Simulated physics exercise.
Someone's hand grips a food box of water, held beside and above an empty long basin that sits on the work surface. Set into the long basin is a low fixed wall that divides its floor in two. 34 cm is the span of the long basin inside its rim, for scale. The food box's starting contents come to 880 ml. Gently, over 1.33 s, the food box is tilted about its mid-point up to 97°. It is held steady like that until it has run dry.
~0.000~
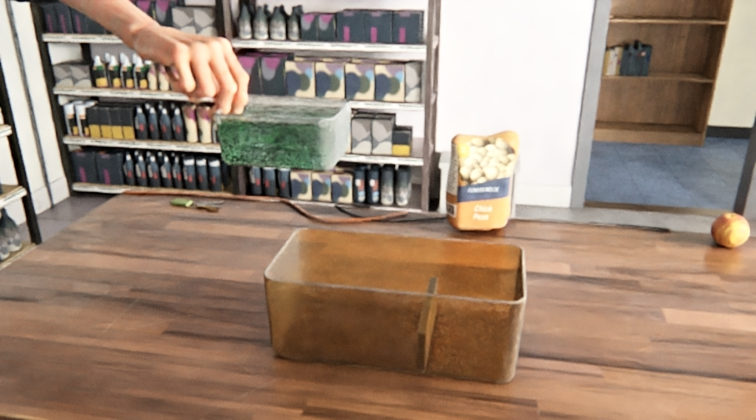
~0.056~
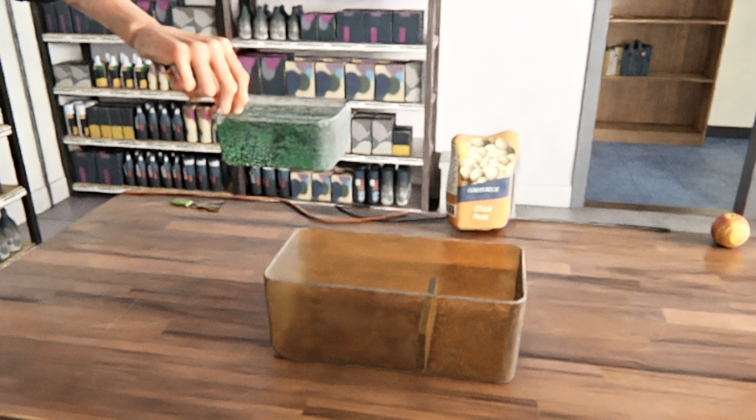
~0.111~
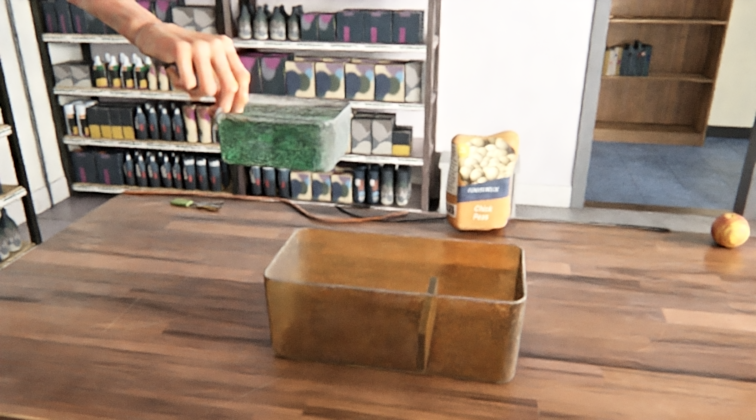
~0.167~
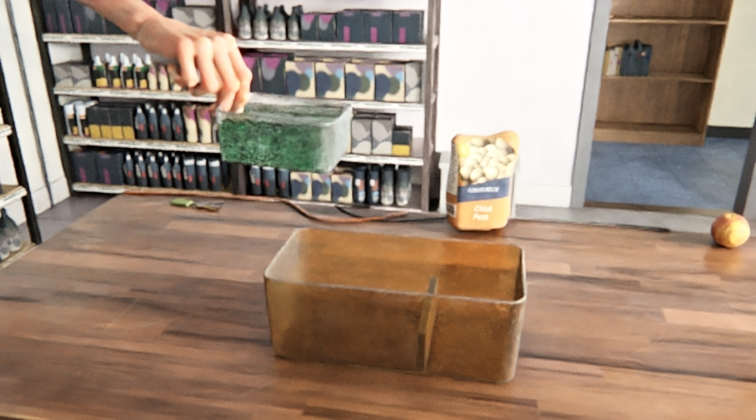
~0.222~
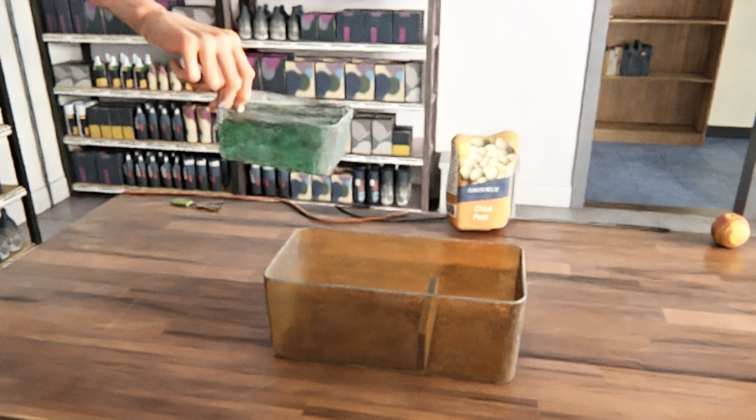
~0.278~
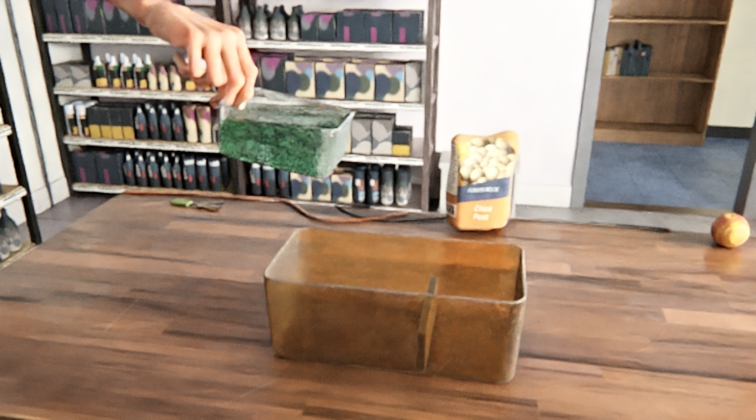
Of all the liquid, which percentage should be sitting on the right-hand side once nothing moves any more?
Around 4 per cent should be sitting there.
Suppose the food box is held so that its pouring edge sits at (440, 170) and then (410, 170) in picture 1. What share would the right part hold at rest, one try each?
Near 85 in a hundred on the first go and near 75 in a hundred on the second.
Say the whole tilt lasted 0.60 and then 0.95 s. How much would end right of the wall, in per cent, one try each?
I'd expect close to 5 per cent and then close to 5 per cent.
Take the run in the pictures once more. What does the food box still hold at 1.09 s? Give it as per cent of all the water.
Roughly 10 percent remains.
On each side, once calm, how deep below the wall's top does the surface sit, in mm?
Measured: Left around 36 mm, right around 58 mm.
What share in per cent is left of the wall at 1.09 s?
Around 78 in a hundred.
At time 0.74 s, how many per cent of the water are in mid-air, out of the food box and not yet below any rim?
Near 36 per cent of it all.
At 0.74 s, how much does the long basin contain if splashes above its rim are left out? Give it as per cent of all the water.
Roughly 16 percent of it.
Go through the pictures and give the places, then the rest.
The first frame shows tilt 0°; pouring edge (342, 111); surface from (234, 112) to (342, 117); the long basin's rim runs from (281, 252) to (523, 273); the wall's top is at (428, 304).
The second frame shows tilt 0°; pouring edge (342, 112); surface from (234, 111) to (341, 117).
The third frame shows tilt 2°; pouring edge (343, 113); surface from (234, 111) to (342, 117).
The fourth frame shows tilt 4°; pouring edge (344, 115); surface from (235, 111) to (343, 118).
The fifth frame shows tilt 7°; pouring edge (345, 118); surface from (235, 111) to (344, 119).
The sixth frame shows tilt 10°; pouring edge (346, 122); surface from (236, 112) to (345, 119).
Then, 0.74 s in, the tilt is 57° and 47 per cent is still to pour, 17 is left of the wall and 0 right of it.
Then, 1.09 s in, the tilt is 89° and 11 per cent is still to pour, 78 is left of the wall and 3 right of it.
Then, 1.44 s in, the tilt is 97° and 2 per cent is still to pour, 92 is left of the wall and 3 right of it.
Then, 1.83 s in, the tilt is 97° and 0 per cent is still to pour, 94 is left of the wall and 4 right of it.
Finally, 94 per cent lies left of the wall, 4 right of it and 2 outside.
